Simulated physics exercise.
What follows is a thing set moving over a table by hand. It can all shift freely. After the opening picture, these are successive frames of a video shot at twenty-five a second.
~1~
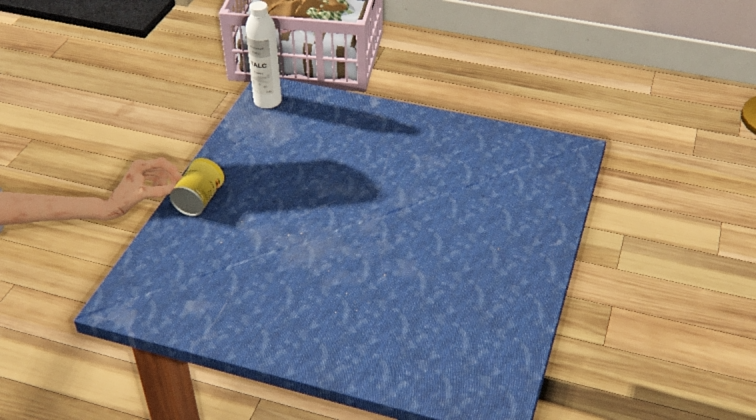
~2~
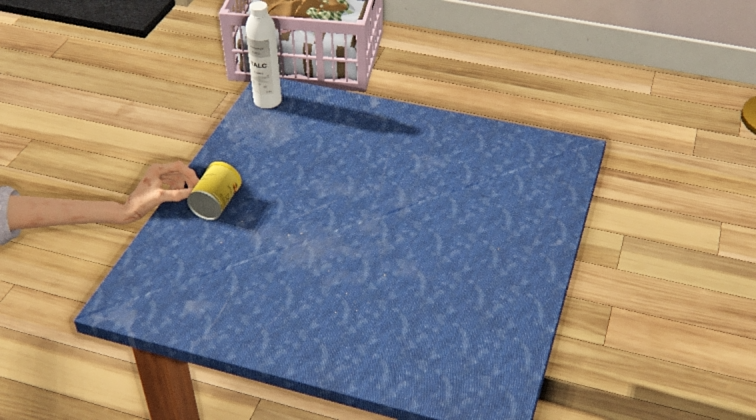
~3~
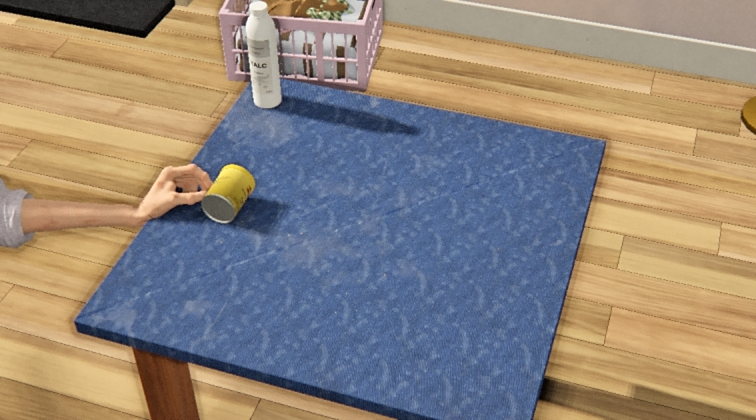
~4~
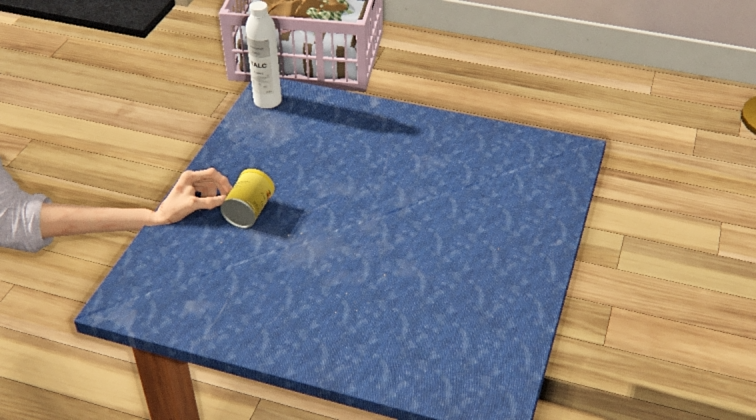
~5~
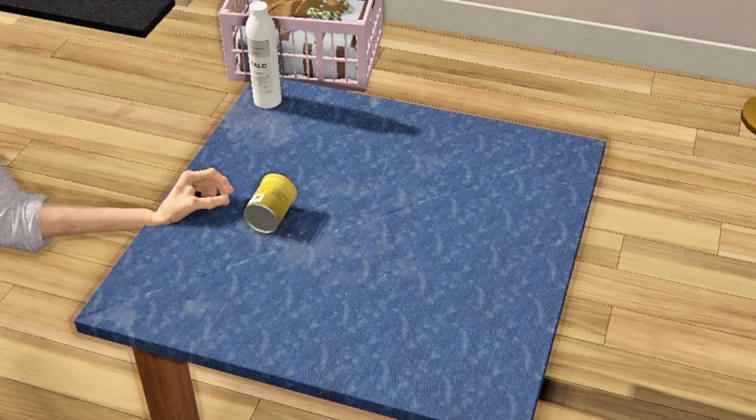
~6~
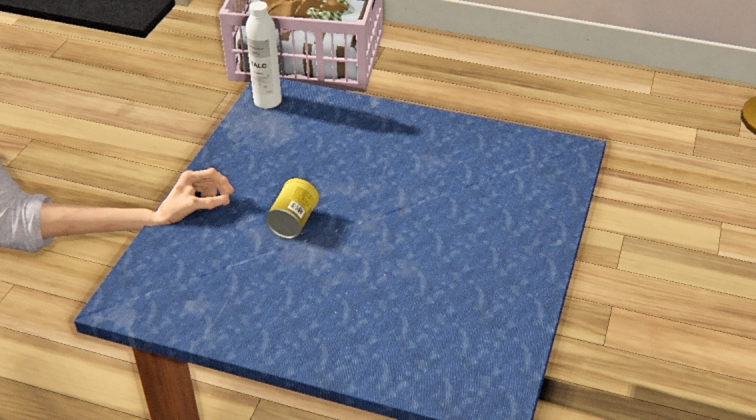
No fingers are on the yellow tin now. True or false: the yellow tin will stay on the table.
False.
Then, 0.20 s on from there, yellow tin shifted well along near (402, 233).
Then, 0.50 s on from there, yellow tin shifted well along near (556, 268).
Then, 0.70 s on from there, yellow tin now off the table.
Then, 1.00 s on from there, things are still on the move.
In the end, off the table, yellow tin.
